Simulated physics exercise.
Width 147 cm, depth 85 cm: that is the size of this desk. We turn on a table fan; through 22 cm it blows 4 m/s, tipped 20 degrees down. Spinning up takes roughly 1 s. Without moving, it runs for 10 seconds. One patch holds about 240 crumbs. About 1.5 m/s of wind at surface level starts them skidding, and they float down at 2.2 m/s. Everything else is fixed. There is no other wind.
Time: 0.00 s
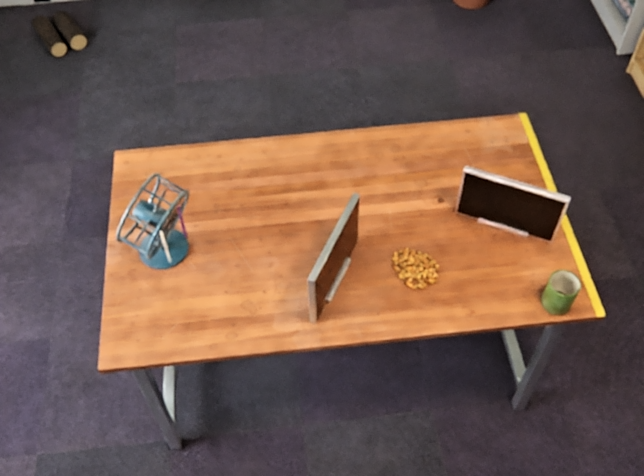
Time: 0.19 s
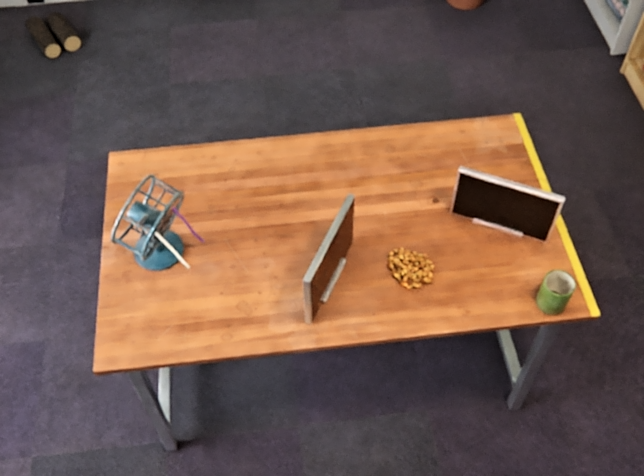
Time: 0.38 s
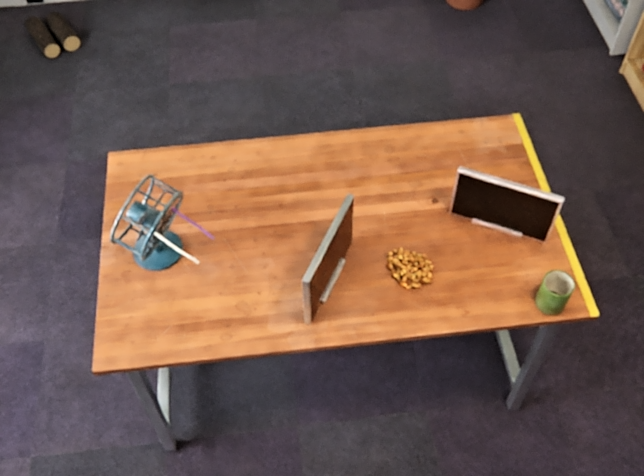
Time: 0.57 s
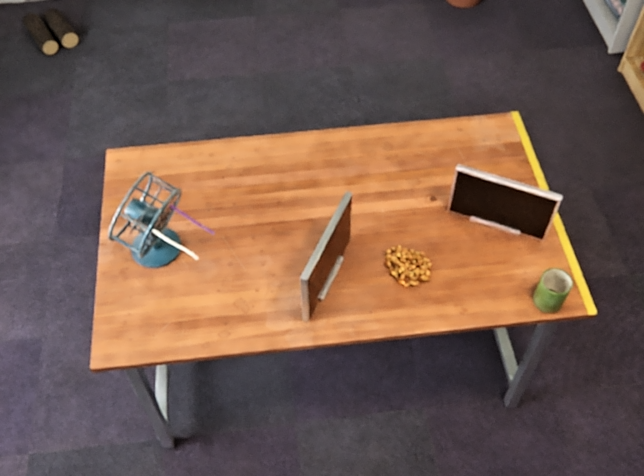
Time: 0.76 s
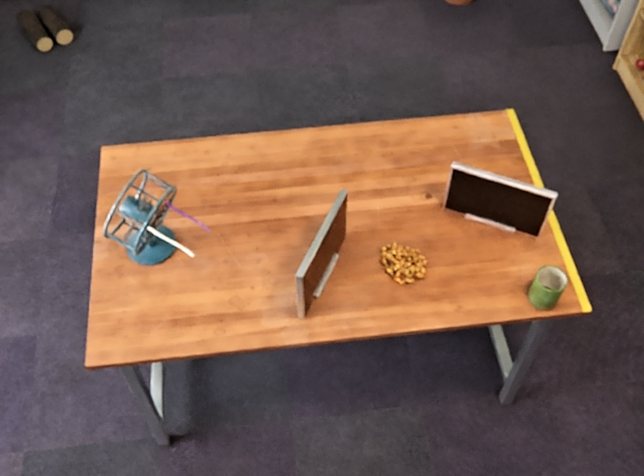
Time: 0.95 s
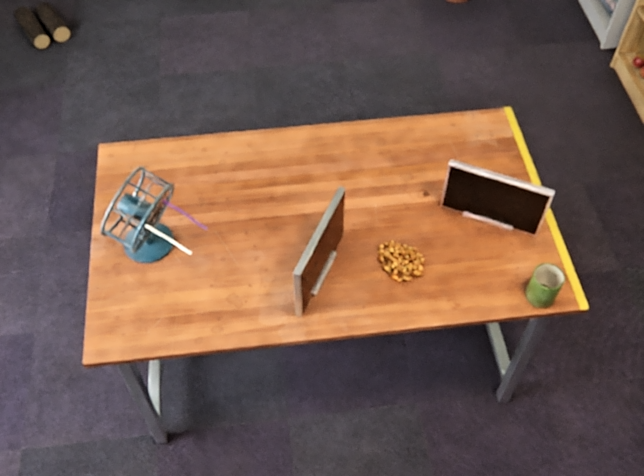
The clip shows a wooden desk with a teal table fan, two upright screens, a patch of crumbs and a green cup near a yellow edge; the fan's ribbons stream out while the crumbs stay put and the view drifts slightly.
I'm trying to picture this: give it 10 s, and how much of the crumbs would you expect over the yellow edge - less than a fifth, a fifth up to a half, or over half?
That share stays beneath one fifth.
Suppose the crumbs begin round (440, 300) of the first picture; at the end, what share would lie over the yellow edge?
That comes to some 0 in a hundred.
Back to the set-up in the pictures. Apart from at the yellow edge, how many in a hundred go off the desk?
Roughly 0 %.
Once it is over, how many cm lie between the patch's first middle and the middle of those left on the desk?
Roughly 0 cm.
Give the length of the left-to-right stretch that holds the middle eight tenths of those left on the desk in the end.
Roughly 10 cm from left to right.
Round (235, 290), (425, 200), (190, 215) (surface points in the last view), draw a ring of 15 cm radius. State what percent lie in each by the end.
I would say some 0 %, 0 % and 0 % respectively.
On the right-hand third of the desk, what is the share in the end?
20 %.
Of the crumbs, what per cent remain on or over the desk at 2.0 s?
I reckon some 100 %.
After 2.0 s, 0 % are on the move or not yet settled, 0 % are over the yellow edge; the middle of those still in play is near (400, 261).
After 3.2 s, 0 % are on the move or not yet settled, 0 % are over the yellow edge; the middle of those still in play is near (400, 261).
After 5.5 s, 0 % are on the move or not yet settled, 0 % are over the yellow edge; the middle of those still in play is near (400, 261).
After 10.0 s, at the end, 0 % are over the yellow edge; the middle of those still in play is near (400, 261).
